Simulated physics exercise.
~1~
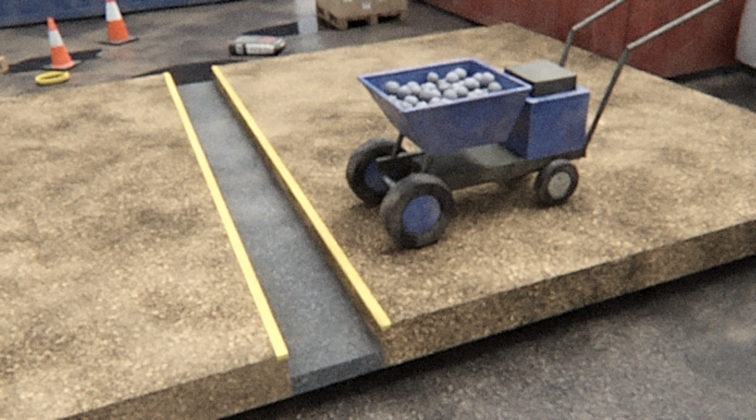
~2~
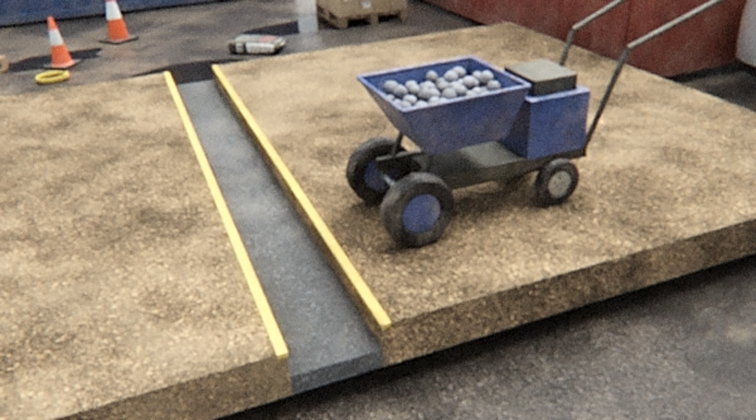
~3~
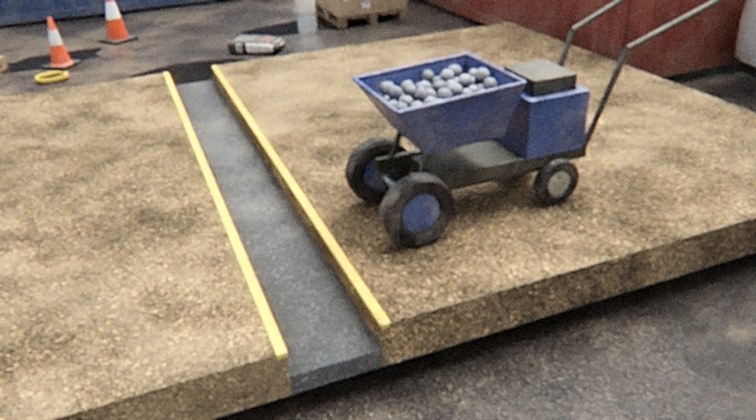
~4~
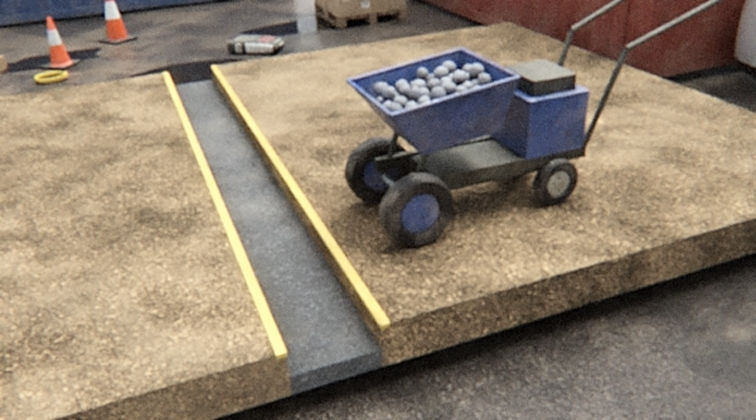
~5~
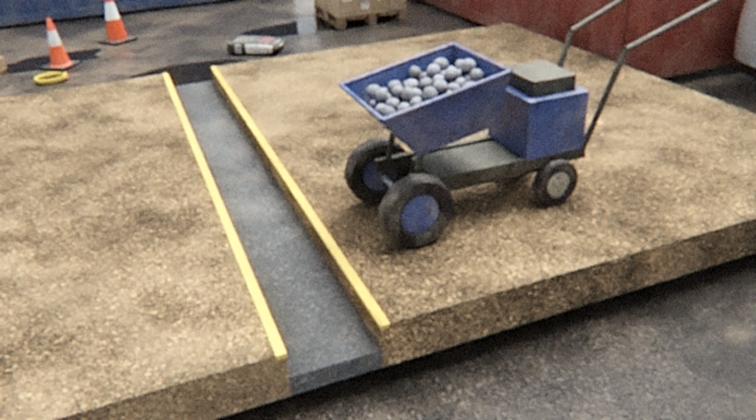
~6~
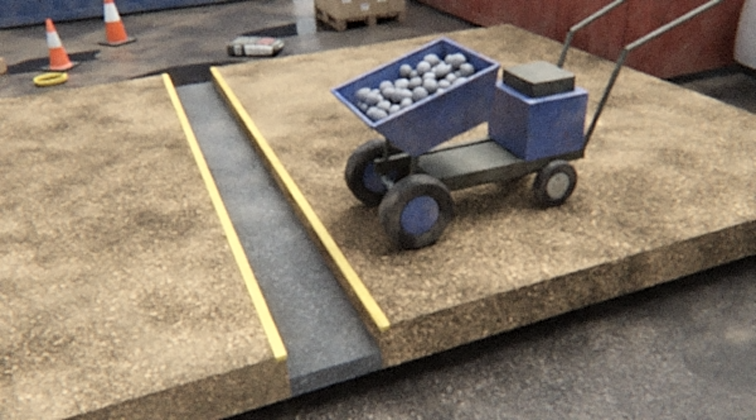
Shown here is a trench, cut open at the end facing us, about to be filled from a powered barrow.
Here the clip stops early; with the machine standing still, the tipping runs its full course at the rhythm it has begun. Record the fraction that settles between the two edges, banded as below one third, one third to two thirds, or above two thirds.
Tops two thirds.
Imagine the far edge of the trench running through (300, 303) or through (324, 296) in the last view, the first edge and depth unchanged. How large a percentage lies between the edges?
I'd expect close to 40 in a hundred and then close to 10 in a hundred.
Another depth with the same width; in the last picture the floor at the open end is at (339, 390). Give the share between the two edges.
It would be close to 90 percent.
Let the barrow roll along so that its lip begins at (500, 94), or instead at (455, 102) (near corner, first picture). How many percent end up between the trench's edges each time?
That works out to 40 per cent for the first position and 90 per cent for the second.
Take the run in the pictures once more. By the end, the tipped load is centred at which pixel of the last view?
About (267, 261).
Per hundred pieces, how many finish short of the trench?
That share is about 0 percent.
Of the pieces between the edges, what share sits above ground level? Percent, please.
Share: Around 10 %.
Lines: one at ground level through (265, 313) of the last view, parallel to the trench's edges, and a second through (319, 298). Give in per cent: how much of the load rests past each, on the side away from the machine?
I'd say some 20 in a hundred, and after that 80 in a hundred.
Soon after the last picture, skip tipped steeply; all in the skip.
A little later, skip tipped right over; about two thirds in the skip; about a quarter in or heaped over the trench; a stray few beyond it; a small part falling.
Later still, skip tipped right over; a stray few in the skip; most in or heaped over the trench; about a quarter beyond it.
At rest, skip tipped right over; most in or heaped over the trench; about a quarter beyond it.
